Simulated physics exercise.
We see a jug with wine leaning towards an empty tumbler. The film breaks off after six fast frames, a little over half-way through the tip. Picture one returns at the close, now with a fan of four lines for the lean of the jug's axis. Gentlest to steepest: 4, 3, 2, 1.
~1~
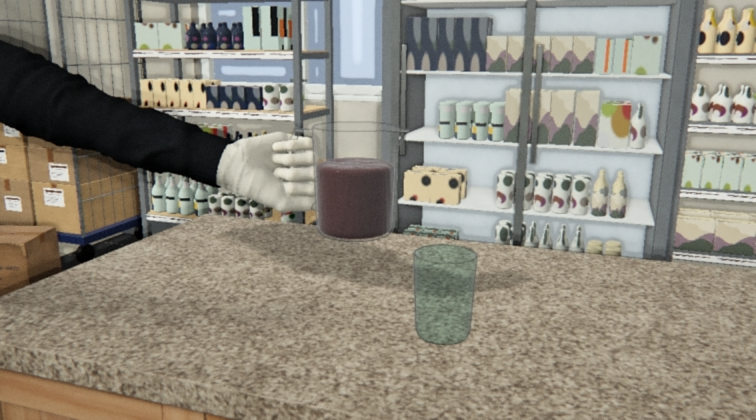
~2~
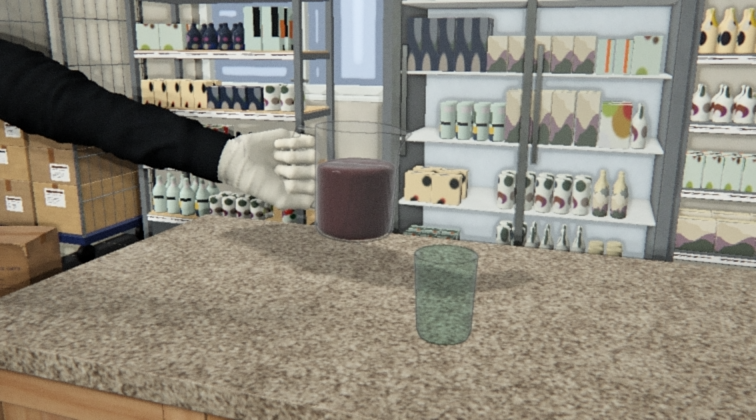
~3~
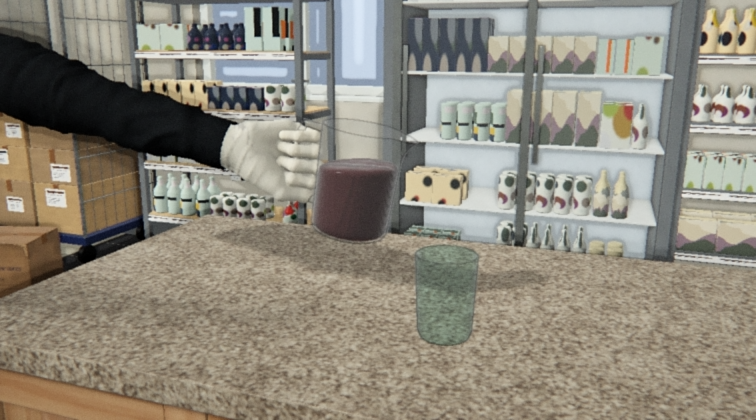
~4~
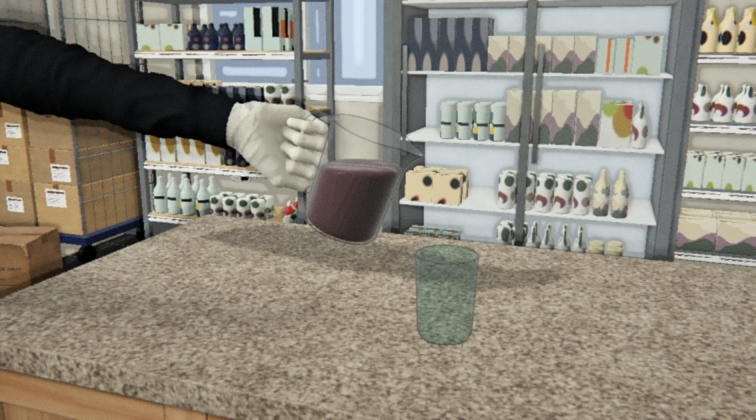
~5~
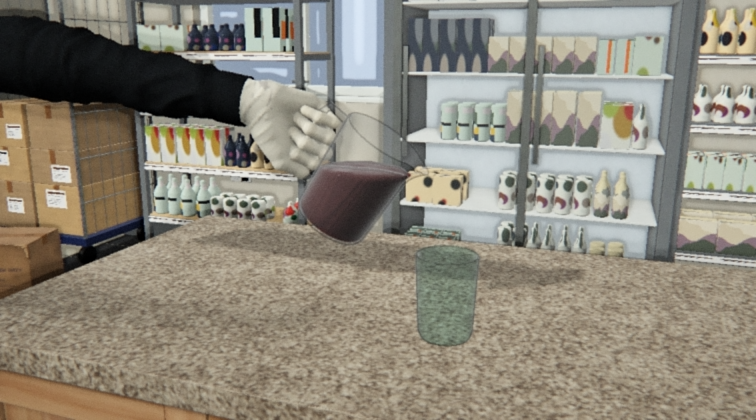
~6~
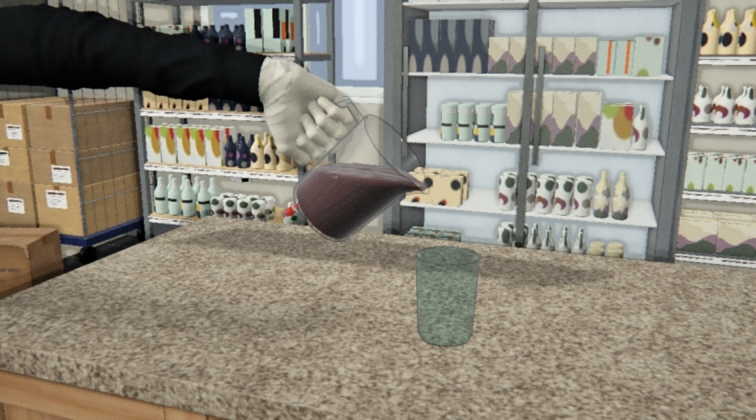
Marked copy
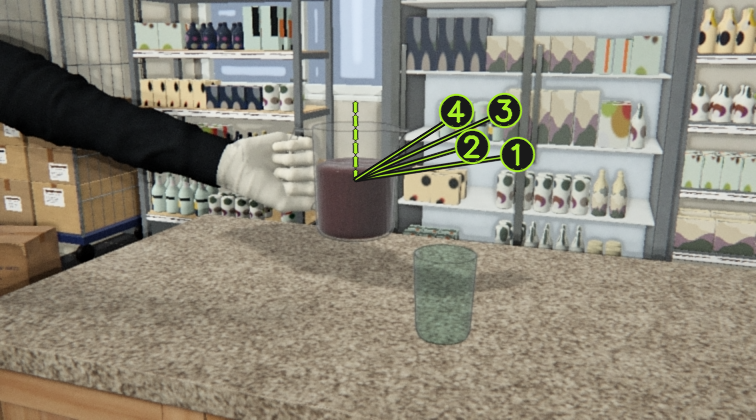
A white-gloved hand on a black-sleeved arm reaches in from the left, holding a clear jug of dark purplish-red wine above a speckled stone counter, viewed from slightly above in a shop-like room. An empty greenish tumbler stands right of the jug, with stocked shelves behind and cardboard boxes at left. The hand rises and tilts the jug rightward, gradually then more steeply, while the view stays still.
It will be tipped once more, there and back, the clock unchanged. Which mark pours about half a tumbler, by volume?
Go for 3.
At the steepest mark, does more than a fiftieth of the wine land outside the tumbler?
Yes, it does.
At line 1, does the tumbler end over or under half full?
Over.
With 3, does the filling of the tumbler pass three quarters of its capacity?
No, it does not.
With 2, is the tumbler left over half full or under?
Over.
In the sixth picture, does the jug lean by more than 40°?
Yes, it does.
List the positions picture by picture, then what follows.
In the first picture, upright, lip at (407, 131); rim of the tumbler round (445, 253); nothing has left yet.
In the second picture, tipped about 2°, lip at (410, 134); nothing has left yet.
In the third picture, tipped about 10°, lip at (416, 142); nothing has left yet.
In the fourth picture, tipped about 21°, lip at (422, 155); nothing has left yet.
In the fifth picture, tipped about 34°, lip at (427, 173); nothing has left yet.
In the sixth picture, tipped about 48°, lip at (428, 192); nothing has left yet.
On the marked copy, 1 at (501, 157); 2 at (455, 150); 3 at (489, 118); 4 at (443, 123).
With 1, the tumbler ends with about 86 % of what it can hold; 9 % of the wine is spilt.
With 2, the tumbler ends with about 74 % of what it can hold.
With 3, the tumbler ends with about 50 % of what it can hold.
With 4, the tumbler ends with about 28 % of what it can hold.
